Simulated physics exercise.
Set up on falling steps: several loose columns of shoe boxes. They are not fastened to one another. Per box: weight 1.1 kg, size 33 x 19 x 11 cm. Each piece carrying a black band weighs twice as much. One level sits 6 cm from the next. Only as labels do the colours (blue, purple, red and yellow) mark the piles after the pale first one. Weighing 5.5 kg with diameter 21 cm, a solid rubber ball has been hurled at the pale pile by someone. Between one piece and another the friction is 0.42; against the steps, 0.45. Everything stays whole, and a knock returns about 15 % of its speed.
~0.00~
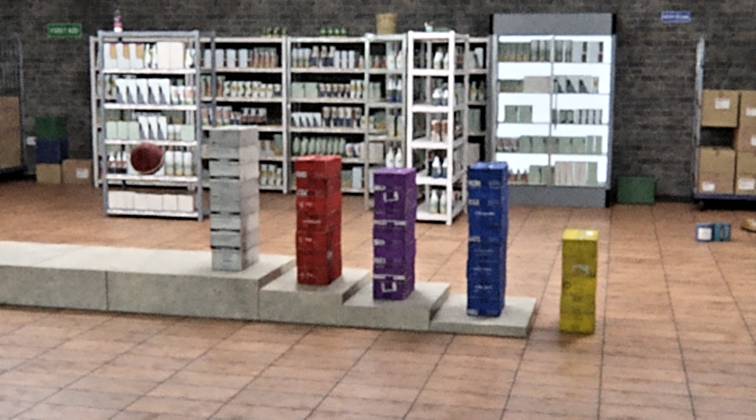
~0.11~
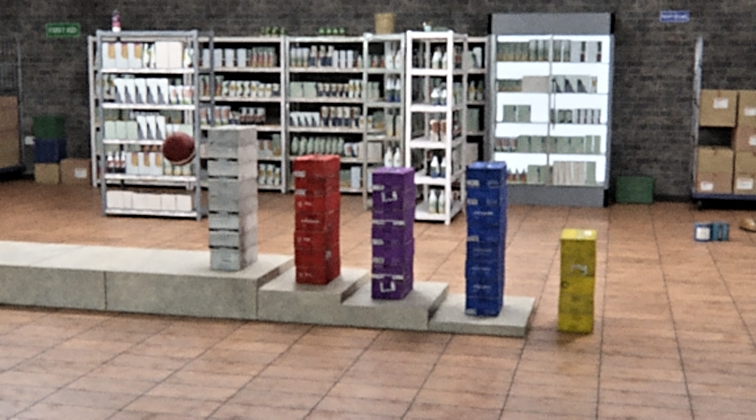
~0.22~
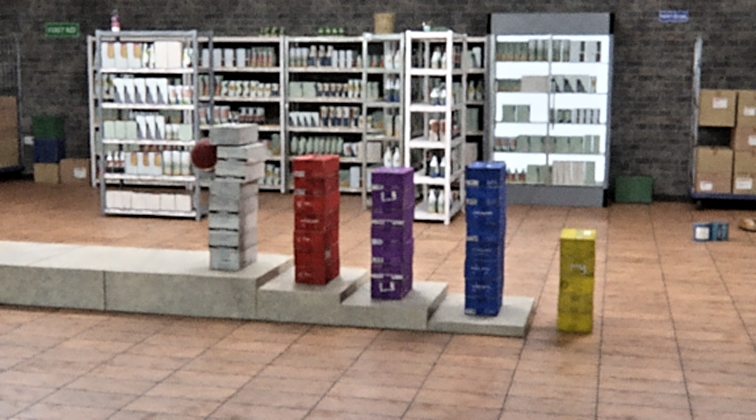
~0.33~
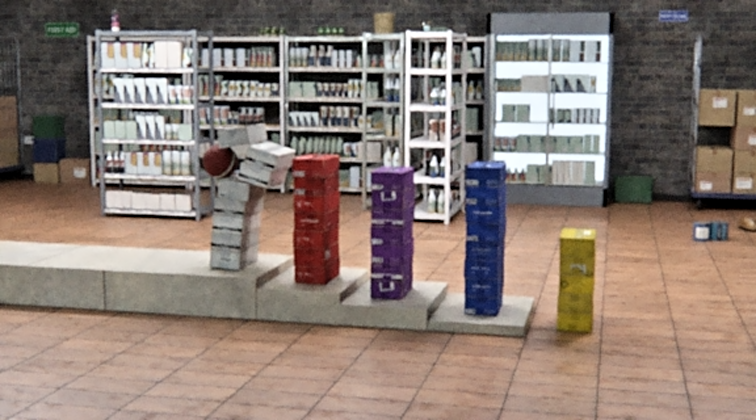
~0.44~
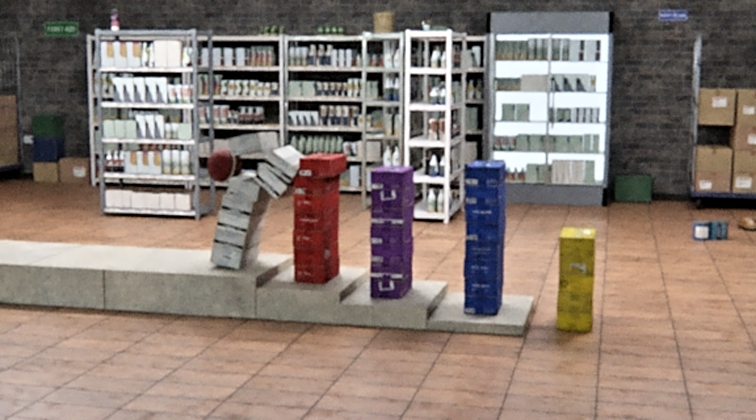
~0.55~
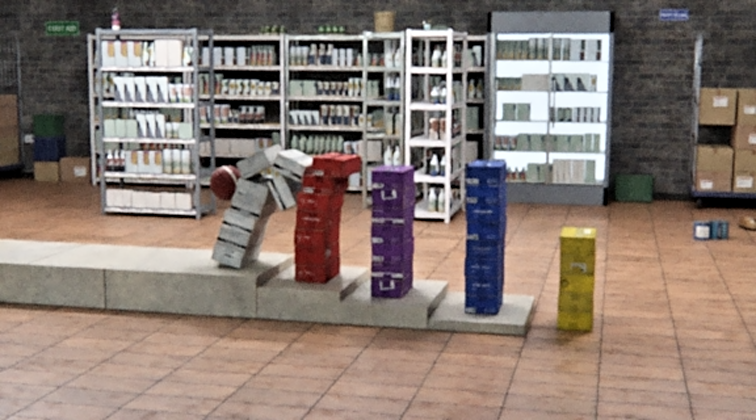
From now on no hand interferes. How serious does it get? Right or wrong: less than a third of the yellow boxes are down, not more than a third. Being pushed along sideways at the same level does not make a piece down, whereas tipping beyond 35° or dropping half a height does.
Wrong.
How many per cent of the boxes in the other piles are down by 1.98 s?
50 per cent.
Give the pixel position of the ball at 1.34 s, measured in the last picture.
You'll find it near (109, 240).
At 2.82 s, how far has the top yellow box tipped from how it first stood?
Some 40 degrees.
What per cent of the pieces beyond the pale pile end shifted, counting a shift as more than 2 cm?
100 %.
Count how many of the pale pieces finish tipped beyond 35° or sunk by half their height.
I count 7 pale pieces.
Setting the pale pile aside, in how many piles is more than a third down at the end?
That comes to 4.
Around 1.34 s, 7 of the pale pile down; none of the 5 yellow boxes down (0 of 27 in all colours); top yellow box unmoved; top red box tipped 25°, 42 mm lower.
Around 1.98 s, 7 of the pale pile down; none of the 5 yellow boxes down (13 of 27 in all colours); top yellow box unmoved; top purple box tipped 26°, 8 cm lower.
Around 2.82 s, 7 of the pale pile down; 4 of the 5 yellow boxes down (25 of 27 in all colours); top yellow box tipped 37°, 12 cm lower; top blue box upside down.
Finally (4.1 s), 7 of the pale pile down; 4 of the 5 yellow boxes down (25 of 27 in all colours); top yellow box upside down; top blue box upside down. That is 80 per cent. Seen by the last camera, middles, top yellow box near (733, 324).
